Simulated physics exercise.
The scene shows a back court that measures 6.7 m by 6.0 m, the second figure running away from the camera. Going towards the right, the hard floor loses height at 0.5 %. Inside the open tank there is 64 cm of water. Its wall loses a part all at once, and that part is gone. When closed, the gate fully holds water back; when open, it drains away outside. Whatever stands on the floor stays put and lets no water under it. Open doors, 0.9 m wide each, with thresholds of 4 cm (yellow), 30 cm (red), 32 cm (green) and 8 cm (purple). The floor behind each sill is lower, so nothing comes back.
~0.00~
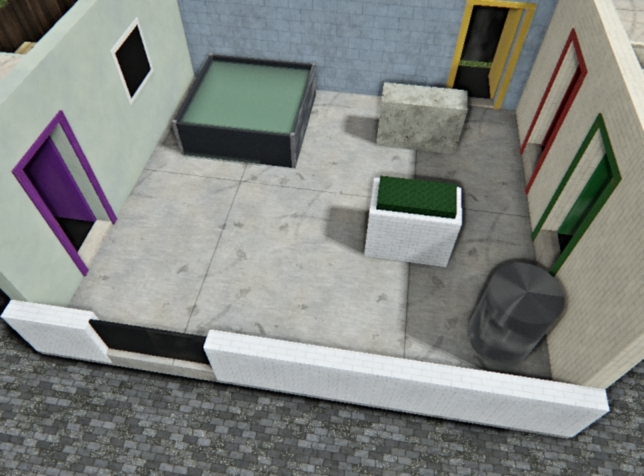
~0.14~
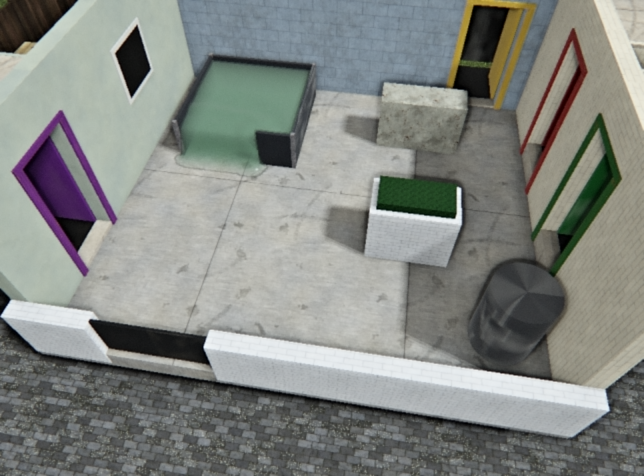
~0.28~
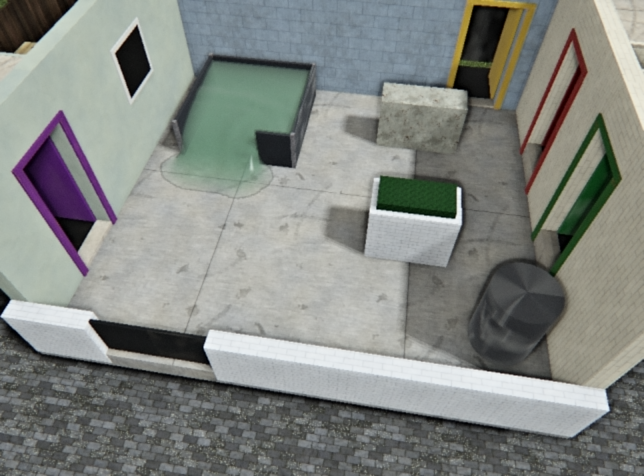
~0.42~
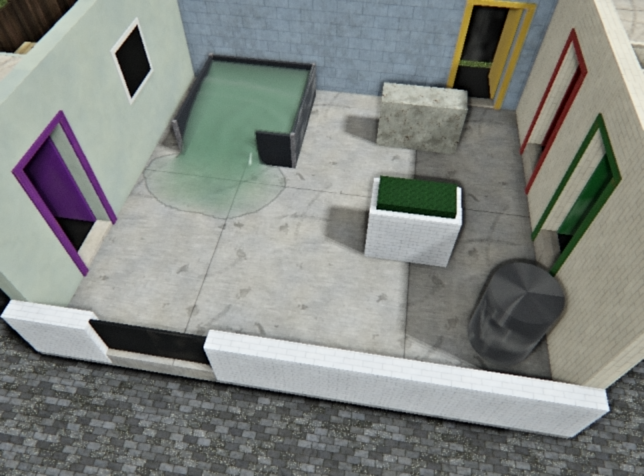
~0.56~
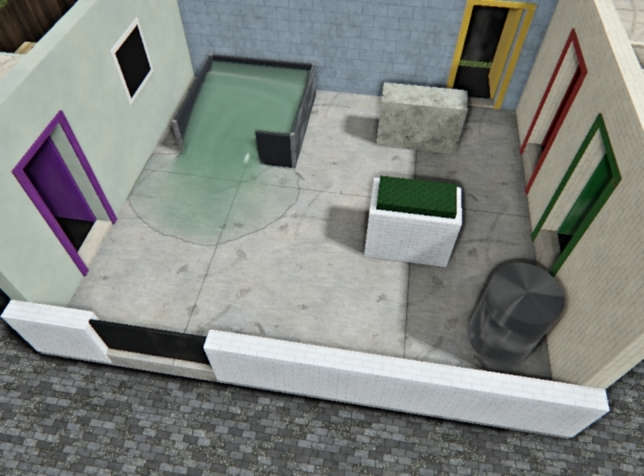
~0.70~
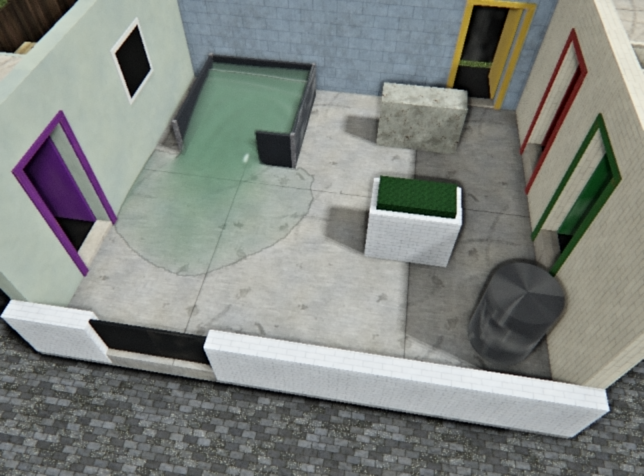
To begin with, a dark-walled open tank of greenish water stands still at the back left of a walled court. Part of its front wall vanishes, and water pours out through the gap. The thin green sheet widens steadily across the pale floor towards the low white front wall.
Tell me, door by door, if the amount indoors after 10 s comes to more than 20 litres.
Door by door: The yellow door lets in more than 20 litres; the red door lets in no more than 20 litres; the green door lets in no more than 20 litres; the purple door lets in more than 20 litres.
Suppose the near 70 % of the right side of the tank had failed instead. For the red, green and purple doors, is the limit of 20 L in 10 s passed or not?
Door red stays within, door green stays within, door purple stays within.
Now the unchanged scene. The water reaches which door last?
Yellow.
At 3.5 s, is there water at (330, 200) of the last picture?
By then the spot is spared.
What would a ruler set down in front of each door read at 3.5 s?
Depths in centimetres - yellow: 0, red: 0, green: 0, purple: 15.
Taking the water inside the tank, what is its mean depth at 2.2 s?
Average depth: About 30 cm.
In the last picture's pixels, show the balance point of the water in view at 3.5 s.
Its balance point sits around (232, 225).
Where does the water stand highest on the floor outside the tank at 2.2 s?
Look around (68, 331).
After 1.4 s water covers 30 % of the floor and is deepest (34 cm) near (210, 160); yellow door not reached, red door not reached, green door not reached, purple door 14 cm at the sill, 0 L in.
After 2.2 s water covers 35 % of the floor and is deepest (44 cm) near (68, 331); yellow door not reached, red door not reached, green door not reached, purple door 15 cm at the sill, 16 L in.
After 3.5 s water covers 45 % of the floor and is deepest (27 cm) near (81, 333); yellow door not reached, red door not reached, green door not reached, purple door 15 cm at the sill, 40 L in.
After 6.0 s water covers 75 % of the floor and is deepest (26 cm) near (543, 319); yellow door not reached, red door 6 cm at the sill, 0 L in, green door 18 cm at the sill, 0 L in, purple door 13 cm at the sill, 109 L in.
After 10.0 s water covers 95 % of the floor and is deepest (14 cm) near (515, 113); yellow door 12 cm at the sill, 117 L in, red door 6 cm at the sill, 0 L in, green door 11 cm at the sill, 0 L in, purple door 6 cm at the sill, 121 L in.
